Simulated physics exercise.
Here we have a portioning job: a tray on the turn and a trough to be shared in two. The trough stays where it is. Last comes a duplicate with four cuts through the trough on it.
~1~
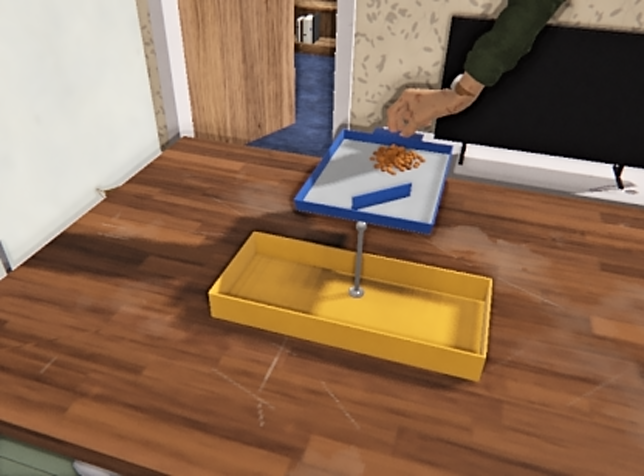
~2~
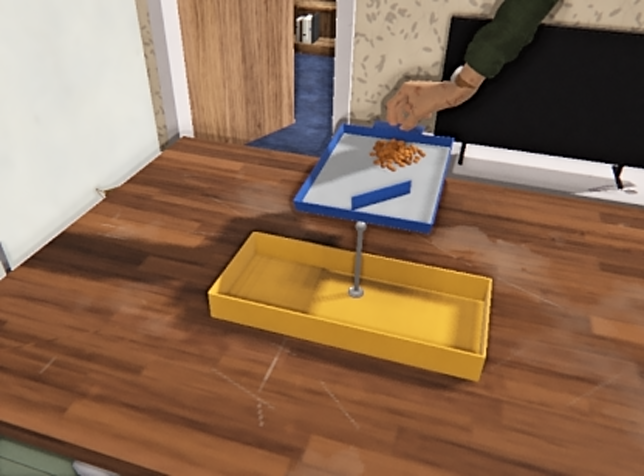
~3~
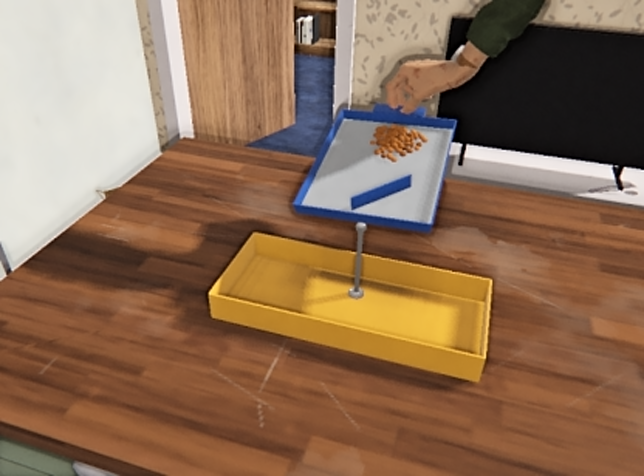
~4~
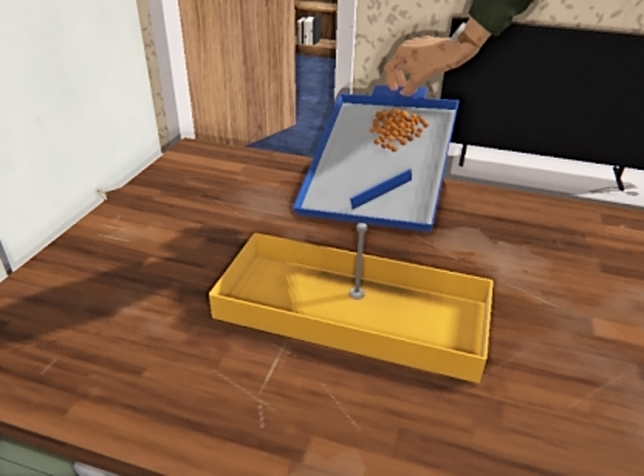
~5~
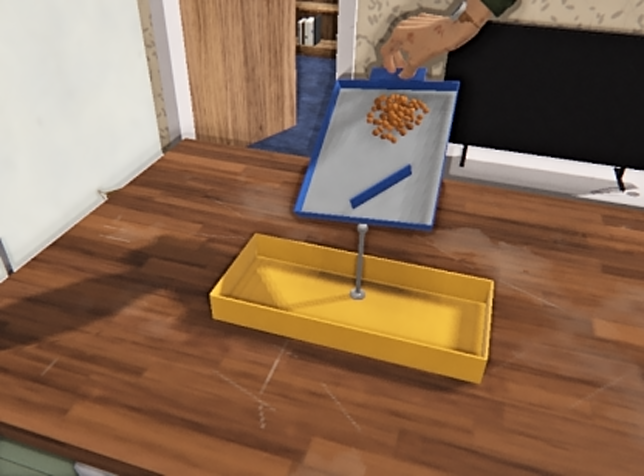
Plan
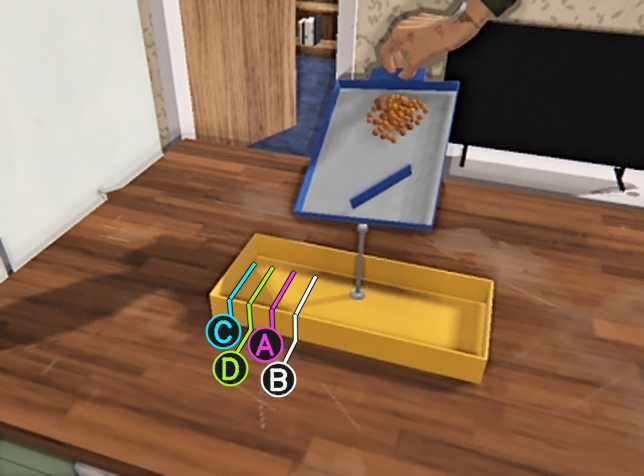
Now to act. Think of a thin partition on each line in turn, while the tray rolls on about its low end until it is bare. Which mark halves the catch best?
A.
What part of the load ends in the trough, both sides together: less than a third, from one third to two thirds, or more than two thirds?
More than two thirds.
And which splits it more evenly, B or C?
B.
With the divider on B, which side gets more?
Left.
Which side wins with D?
More lands on the right.
On the marked copy, line A crosses the front rim at (272, 309); line B crosses the front rim at (295, 315); line C crosses the front rim at (229, 299); line D crosses the front rim at (249, 304).
For line A, of what is caught, about half on the left of the divider, about half on the right.
For line B, of what is caught, most on the left of the divider, about a quarter on the right.
For line C, of what is caught, a stray few on the left of the divider, nearly all on the right.
For line D, of what is caught, a small part on the left of the divider, nearly all on the right.
